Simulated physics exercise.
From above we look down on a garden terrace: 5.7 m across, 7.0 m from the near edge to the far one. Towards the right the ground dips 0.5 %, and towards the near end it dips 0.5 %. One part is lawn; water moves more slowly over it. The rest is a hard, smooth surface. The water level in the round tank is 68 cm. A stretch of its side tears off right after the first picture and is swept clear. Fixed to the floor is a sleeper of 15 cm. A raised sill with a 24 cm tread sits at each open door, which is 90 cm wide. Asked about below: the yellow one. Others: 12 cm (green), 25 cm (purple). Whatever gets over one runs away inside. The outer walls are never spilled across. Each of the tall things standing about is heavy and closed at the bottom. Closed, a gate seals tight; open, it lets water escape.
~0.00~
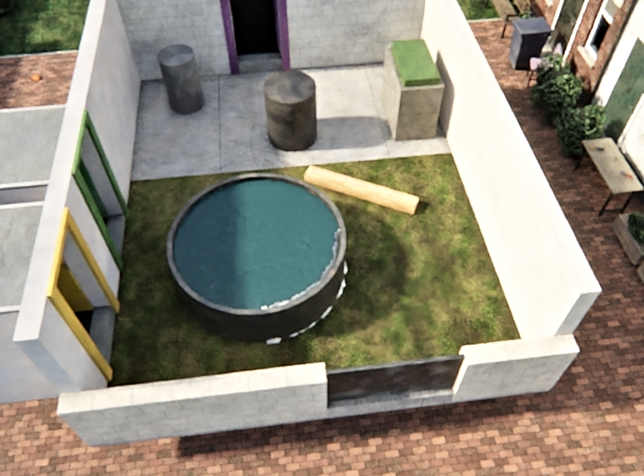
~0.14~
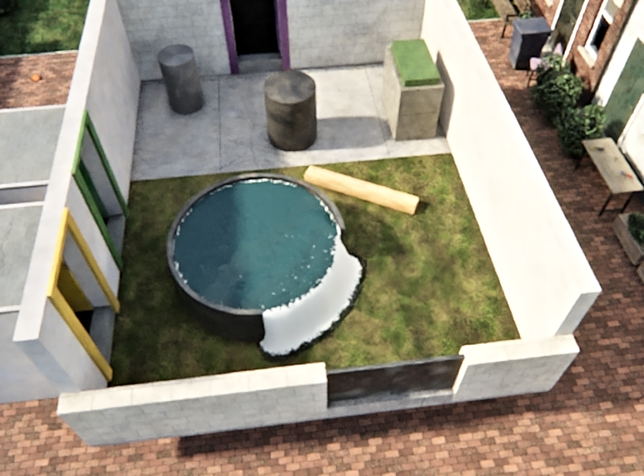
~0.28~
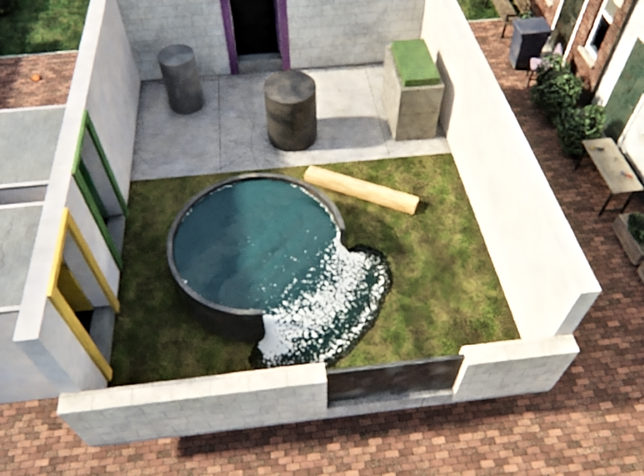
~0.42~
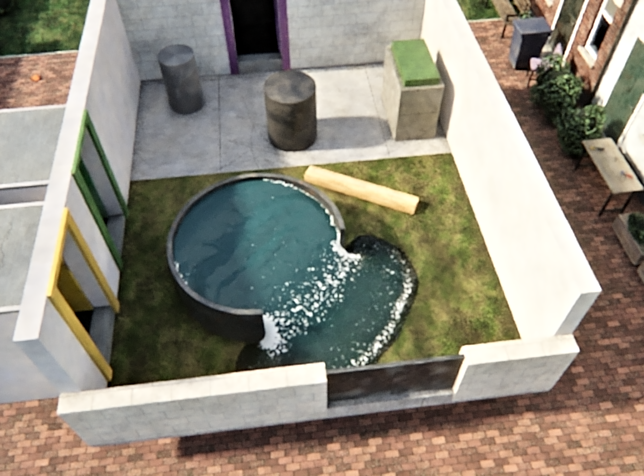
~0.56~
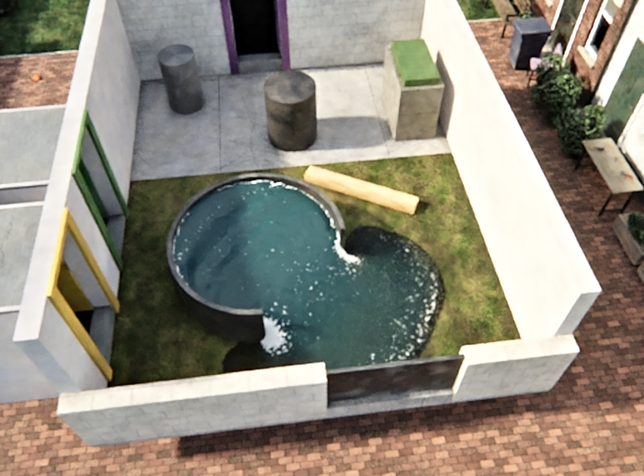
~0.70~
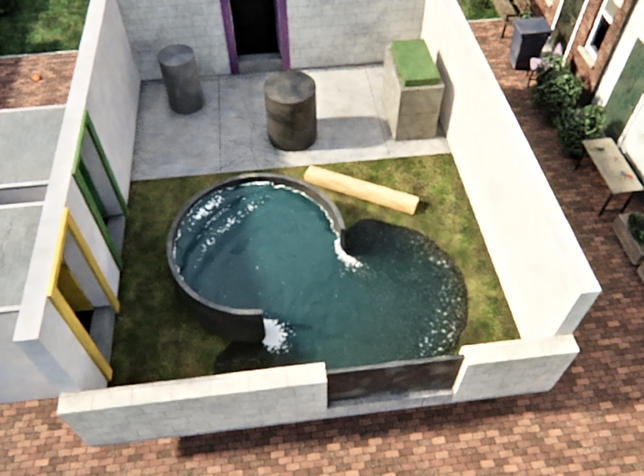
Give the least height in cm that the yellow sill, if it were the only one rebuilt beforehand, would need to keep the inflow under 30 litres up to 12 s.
A height of close to 7.5 cm would just do it.
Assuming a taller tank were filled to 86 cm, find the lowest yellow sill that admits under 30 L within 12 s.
Then around 10.0 centimetres.
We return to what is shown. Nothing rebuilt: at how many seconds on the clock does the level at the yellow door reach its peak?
I'd say near 6.0 seconds.
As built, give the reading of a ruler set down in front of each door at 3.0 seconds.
The green door has 0 cm, the purple door 0 cm and the yellow door 11 cm.
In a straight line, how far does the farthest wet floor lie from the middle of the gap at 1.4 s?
Around 2.8 m out.
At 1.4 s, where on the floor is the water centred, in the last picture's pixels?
My guess is close to (315, 297).
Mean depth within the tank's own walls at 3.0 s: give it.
21 cm, roughly.
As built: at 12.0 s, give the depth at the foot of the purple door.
Roughly 9.5 cm deep.
After 1.4 s water covers 25 % of the floor, deepest (62 cm) near (525, 367); it has not reached the yellow door.
After 3.0 s water covers 40 % of the floor, deepest (38 cm) near (499, 370); 11 cm at the yellow door, 0 litres in over its 23 cm sill.
After 12.0 s water covers 95 % of the floor, deepest (12 cm) near (263, 129); 9 cm at the yellow door, 0 litres in over its 23 cm sill.
At the yellow door as built, the water arrived by 2.6 s and peaked near 12 cm at 6.2 s.
Run again over the same 12 s with other heights there, 47 litres in over 6.5 cm, 14 litres over 8.5 cm. The limit of 30 litres is kept from about 7.5 cm up.
